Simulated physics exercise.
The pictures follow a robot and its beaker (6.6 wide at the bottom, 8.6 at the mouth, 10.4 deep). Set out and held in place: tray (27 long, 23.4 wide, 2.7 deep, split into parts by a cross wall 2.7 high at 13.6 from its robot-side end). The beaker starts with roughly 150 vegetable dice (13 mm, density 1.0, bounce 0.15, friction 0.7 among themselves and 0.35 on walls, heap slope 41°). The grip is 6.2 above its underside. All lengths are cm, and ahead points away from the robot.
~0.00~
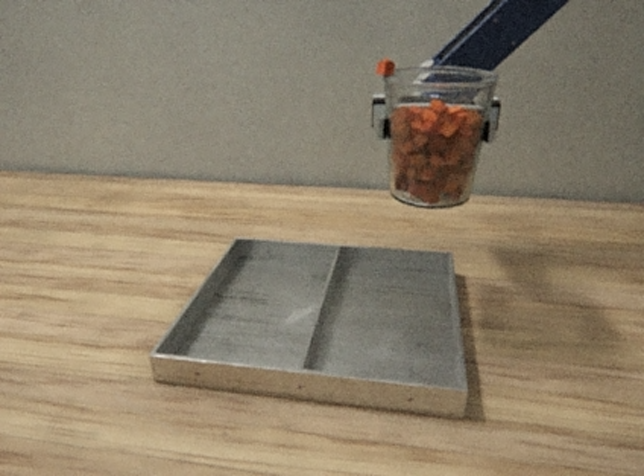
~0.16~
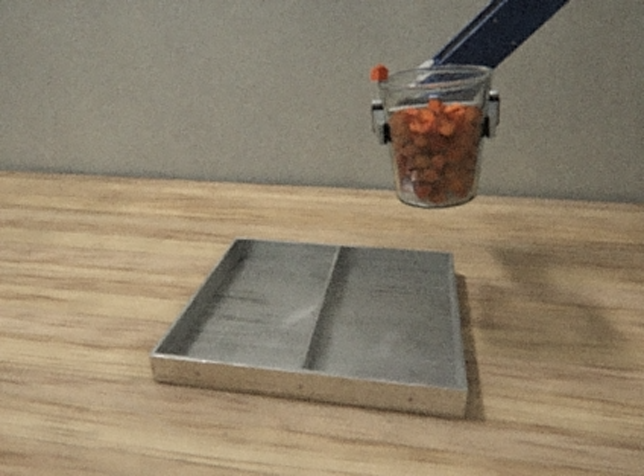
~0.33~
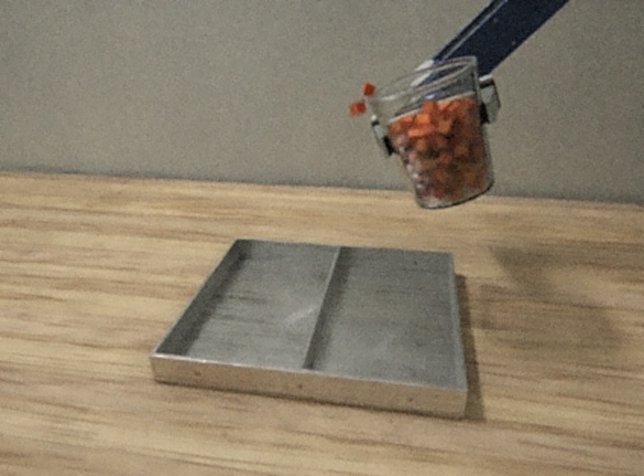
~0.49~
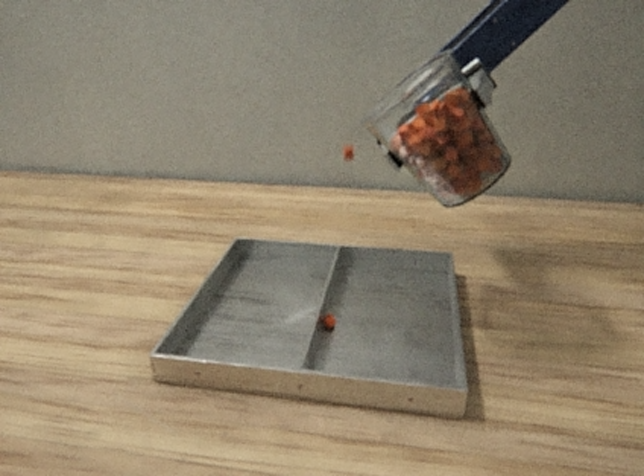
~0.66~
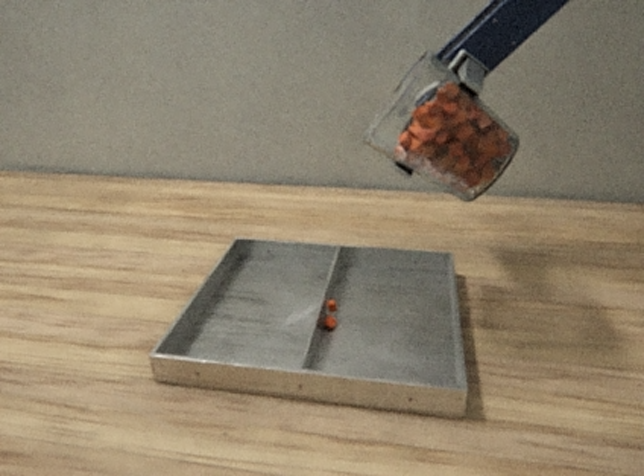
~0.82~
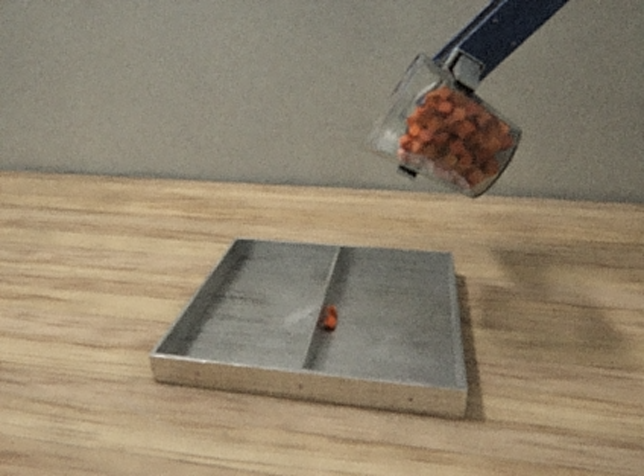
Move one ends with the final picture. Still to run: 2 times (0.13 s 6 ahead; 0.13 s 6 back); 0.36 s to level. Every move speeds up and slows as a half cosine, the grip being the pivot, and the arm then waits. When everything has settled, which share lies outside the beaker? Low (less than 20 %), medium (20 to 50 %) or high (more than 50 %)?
Answer: Medium; 20 to 50 % of the vegetable dice finish outside the beaker.
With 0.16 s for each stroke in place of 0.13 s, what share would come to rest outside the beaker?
In that case some 25 per cent.
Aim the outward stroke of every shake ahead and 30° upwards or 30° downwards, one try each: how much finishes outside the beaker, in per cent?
About 60 and 10 per cent.
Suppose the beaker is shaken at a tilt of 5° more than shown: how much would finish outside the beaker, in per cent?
Then about 55 per cent.
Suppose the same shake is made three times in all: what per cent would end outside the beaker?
Then about 45 per cent.
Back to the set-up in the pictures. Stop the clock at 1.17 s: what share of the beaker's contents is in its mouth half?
Some 35 per cent.
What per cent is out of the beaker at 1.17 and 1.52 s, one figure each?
In turn: 25, 40.
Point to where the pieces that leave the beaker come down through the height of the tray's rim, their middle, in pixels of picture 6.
Near (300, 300).
After 1.17 s, tilted 61° forward, highest piece 23 above the table; 112 in the beaker, 17 in the far-side part, 5 in the robot-side part, 14 in flight or on a rim.
After 1.52 s, tilted 29° forward, highest piece 24 above the table; 91 in the beaker, 32 in the far-side part, 24 in the robot-side part, 1 in flight or on a rim.
After 1.90 s, level, highest piece 23 above the table; 91 in the beaker, 33 in the far-side part, 24 in the robot-side part.
After 2.95 s, level, highest piece 23 above the table; 91 in the beaker, 33 in the far-side part, 24 in the robot-side part.
At rest, 91 in the beaker, 33 in the far-side part, 24 in the robot-side part. That is 39 % outside the beaker.
